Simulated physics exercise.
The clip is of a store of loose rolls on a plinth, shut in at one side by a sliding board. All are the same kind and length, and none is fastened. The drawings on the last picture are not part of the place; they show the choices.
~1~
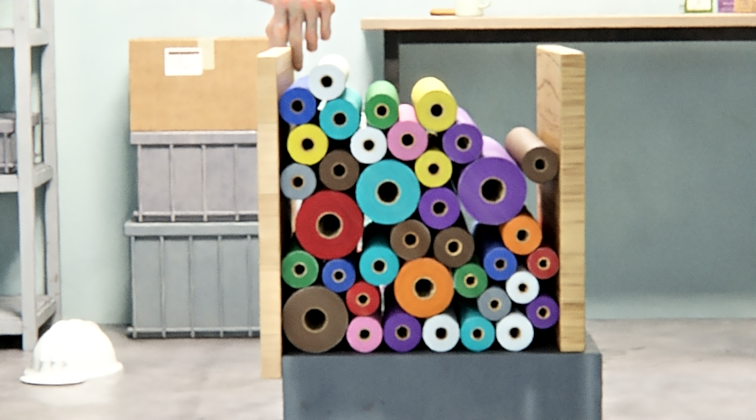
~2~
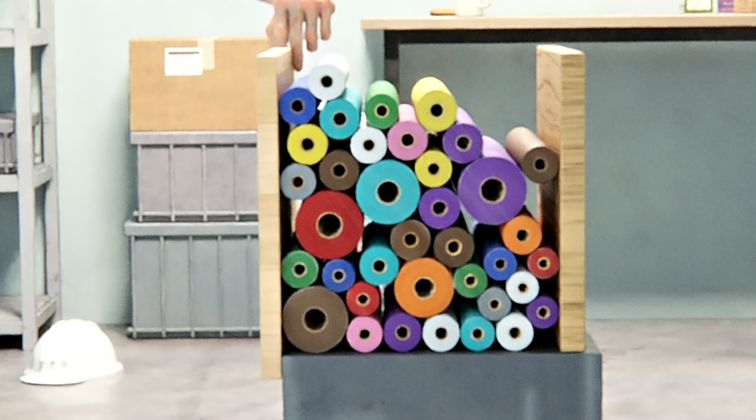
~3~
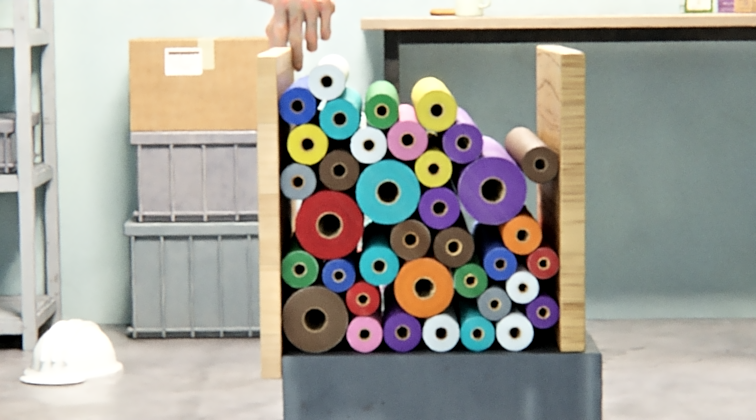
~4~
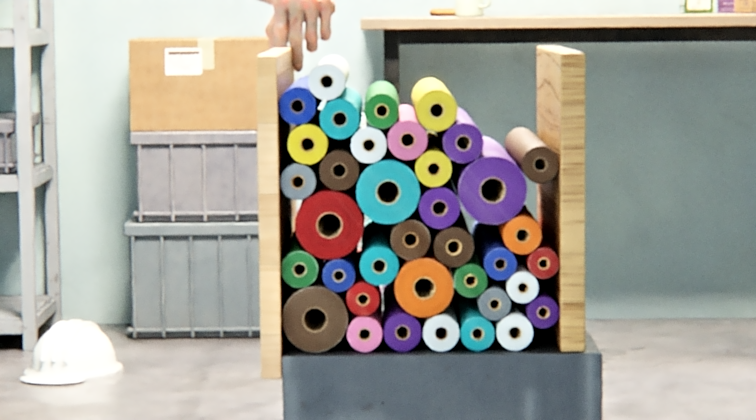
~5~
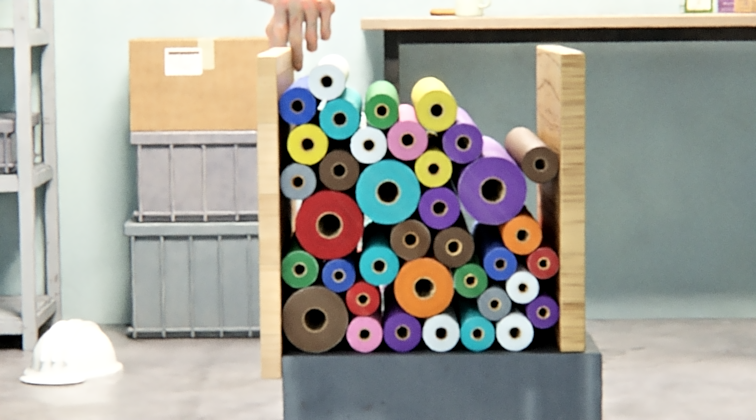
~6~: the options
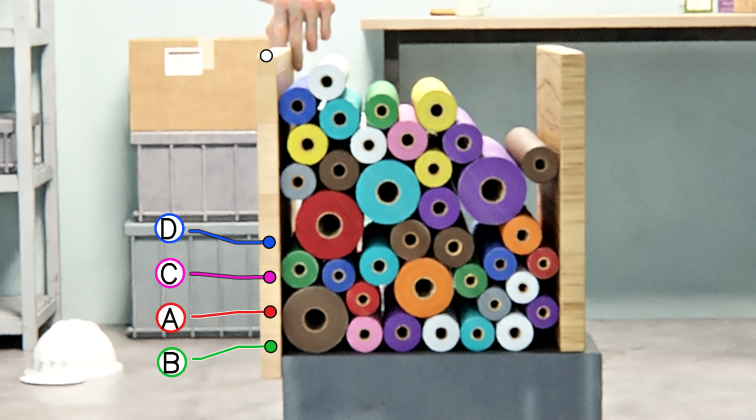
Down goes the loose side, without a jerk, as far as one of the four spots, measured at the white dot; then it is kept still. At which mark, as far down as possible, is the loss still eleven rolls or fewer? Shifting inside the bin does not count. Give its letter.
It can be let down to C.
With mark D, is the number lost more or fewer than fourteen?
Fewer than fourteen.
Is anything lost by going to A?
At A: Yes.
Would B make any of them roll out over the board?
Yes.
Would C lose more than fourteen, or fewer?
At C, fewer than fourteen.
On the marked copy, A at (270, 312); B at (271, 347); C at (270, 277); D at (269, 242); the white dot at (266, 56).
With C. Early on, top of the board (279, 150).
Further on, top of the board (281, 255).
At the end, top of the board (281, 276), about eight out over the board.
As for the rest, A twelve out over the board; B more than eleven out over the board; D about five out over the board.
